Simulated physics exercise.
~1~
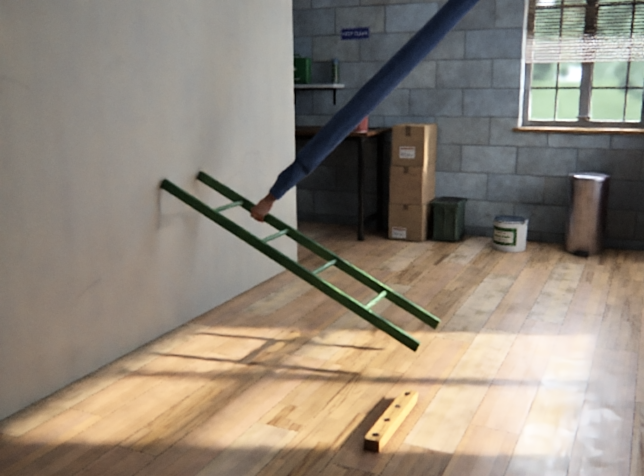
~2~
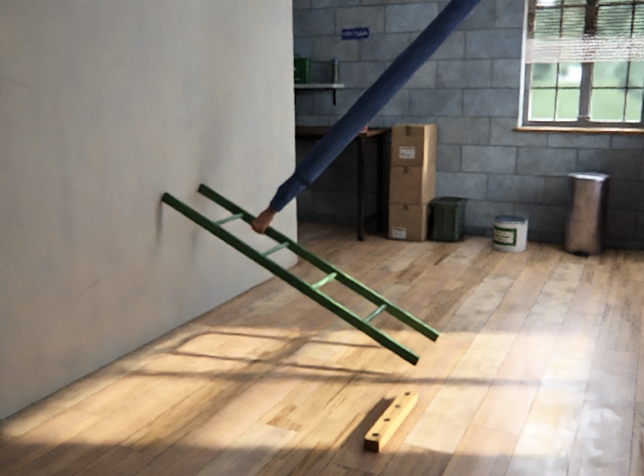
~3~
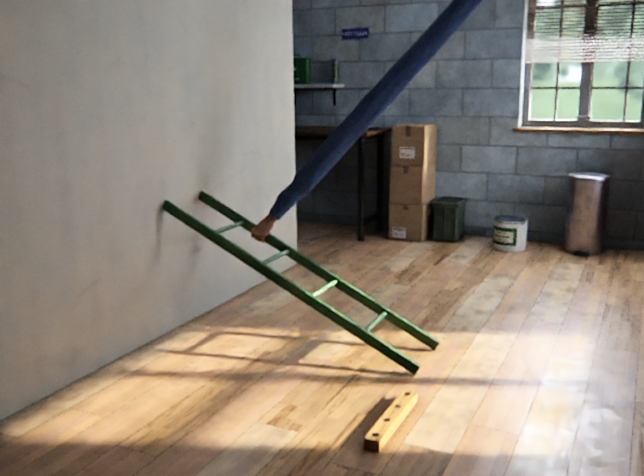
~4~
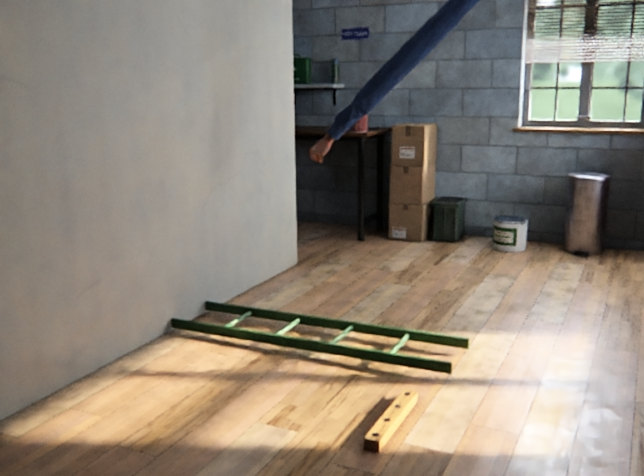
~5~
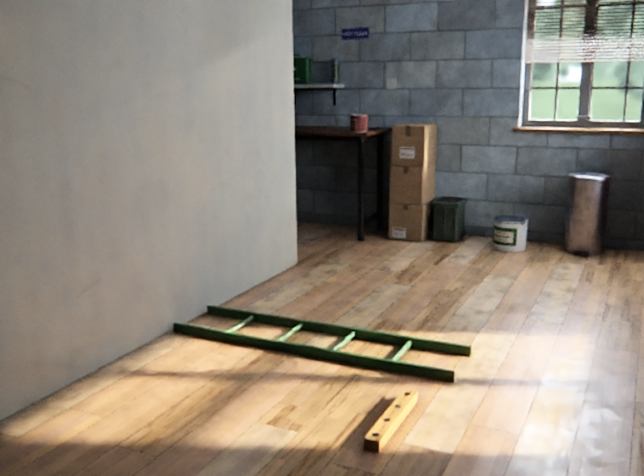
A blue-sleeved arm reaches down from the upper right and holds a green ladder at a slant, its top near a pale wall on the left. The still view takes in a sunlit wooden floor, with a yellow batten in the foreground and cardboard boxes, a white bucket and a metal bin by the grey block wall behind. The hand lowers the ladder slightly, then lets go and draws back. The ladder drops and comes down flat on the floorboards. The arm leaves, and the ladder lies behind the unmoved batten.
